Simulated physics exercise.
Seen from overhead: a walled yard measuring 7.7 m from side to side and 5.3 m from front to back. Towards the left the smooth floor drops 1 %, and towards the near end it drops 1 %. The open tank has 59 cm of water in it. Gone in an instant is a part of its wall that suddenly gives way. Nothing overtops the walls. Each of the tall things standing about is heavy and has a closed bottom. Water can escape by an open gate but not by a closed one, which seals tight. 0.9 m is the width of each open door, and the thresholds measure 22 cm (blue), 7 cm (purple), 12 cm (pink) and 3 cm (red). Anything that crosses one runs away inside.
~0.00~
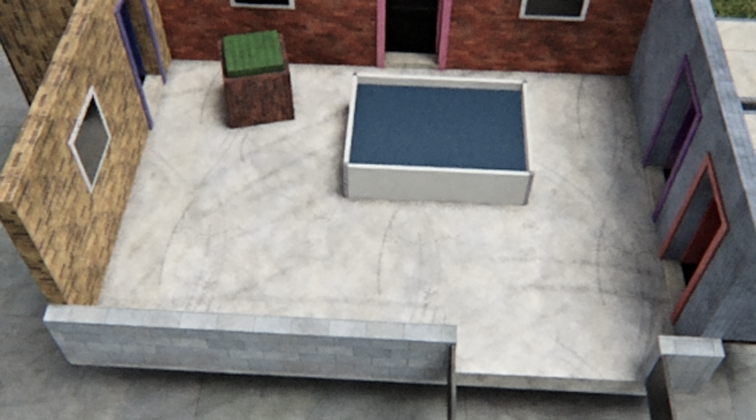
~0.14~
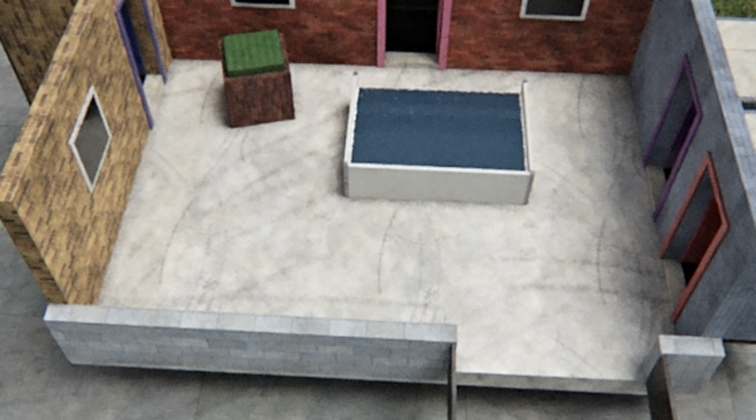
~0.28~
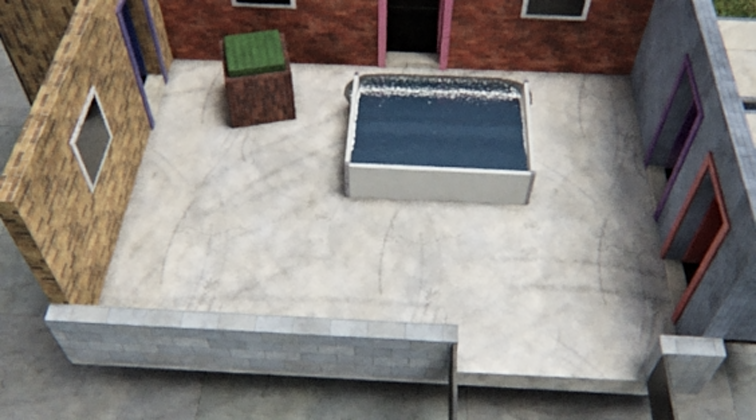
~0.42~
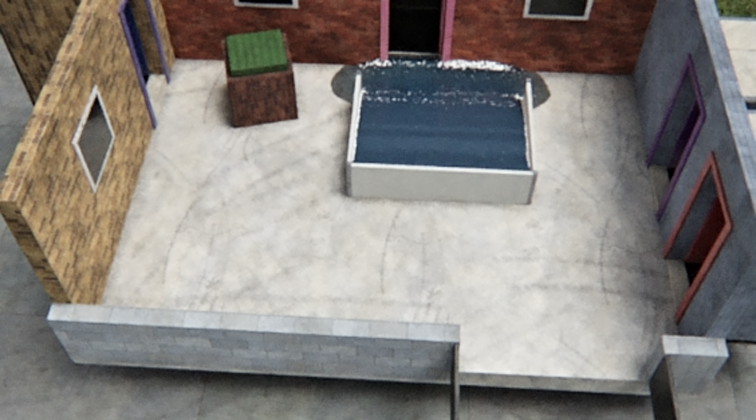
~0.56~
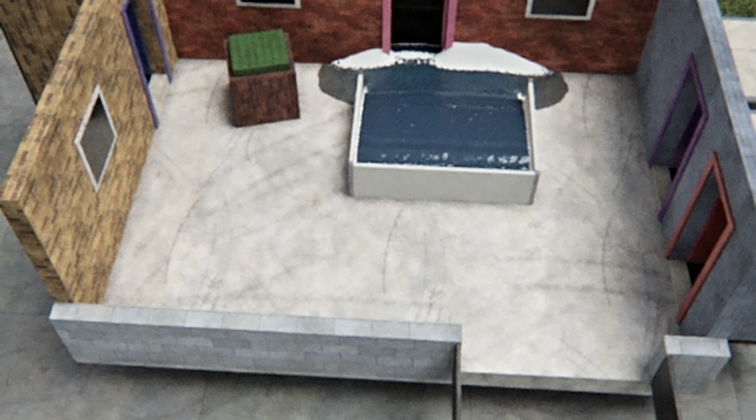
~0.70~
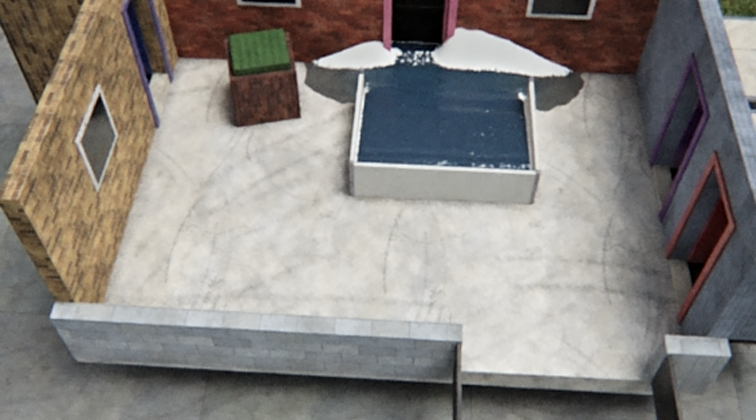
A walled yard with a pale, smudged concrete floor is seen from high above its near side, the view shifting very slightly. A white-sided open tank of dark blue water sits right of centre towards the back, with a grass-topped brown block to its left, tan, red and grey walls around, and a low grey wall in front. The tank's far side vanishes, and water pours out backwards, spreads sideways in foaming white fans, and reaches the pink-framed doorway.
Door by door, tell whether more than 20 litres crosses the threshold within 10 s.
Result: Blue door: Beneath the limit, purple door: Beneath the limit, pink door: Above the limit, red door: Beneath the limit.
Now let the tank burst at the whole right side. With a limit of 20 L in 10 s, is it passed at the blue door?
Compared with the limit, blue is less.
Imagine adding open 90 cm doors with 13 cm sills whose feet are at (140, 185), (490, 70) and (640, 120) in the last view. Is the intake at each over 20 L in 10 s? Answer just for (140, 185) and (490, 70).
So the first one doesn't reach it, while the second one exceeds it.
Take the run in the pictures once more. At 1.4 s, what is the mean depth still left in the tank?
Roughly 29 centimetres.
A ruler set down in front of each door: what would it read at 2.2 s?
Door by door in cm, blue shows 8, purple shows 4, pink shows 30, red shows 0.
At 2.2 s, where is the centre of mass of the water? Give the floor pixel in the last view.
Balance point at about (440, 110).
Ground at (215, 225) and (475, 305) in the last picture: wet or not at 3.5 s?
I'd call them spared and then spared.
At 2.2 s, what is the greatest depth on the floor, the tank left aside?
About 34 cm at most.
After 1.4 s water covers 15 % of the floor and is deepest (42 cm) near (391, 68); blue door not reached, purple door not reached, pink door 41 cm at the sill, 197 L in, red door not reached.
After 2.2 s water covers 25 % of the floor and is deepest (34 cm) near (303, 80); blue door 8 cm at the sill, 0 L in, purple door 4 cm at the sill, 0 L in, pink door 30 cm at the sill, 347 L in, red door not reached.
After 3.5 s water covers 50 % of the floor and is deepest (22 cm) near (174, 75); blue door 14 cm at the sill, 0 L in, purple door 8 cm at the sill, 0 L in, pink door 16 cm at the sill, 413 L in, red door 3 cm at the sill, 0 L in.
After 6.0 s water covers 85 % of the floor and is deepest (15 cm) near (412, 84); blue door 8 cm at the sill, 0 L in, purple door 4 cm at the sill, 1 L in, pink door 15 cm at the sill, 423 L in, red door 2 cm at the sill, 0 L in.
After 10.0 s water covers 95 % of the floor and is deepest (10 cm) near (163, 338); blue door 6 cm at the sill, 0 L in, purple door 3 cm at the sill, 1 L in, pink door 6 cm at the sill, 427 L in, red door 2 cm at the sill, 0 L in.
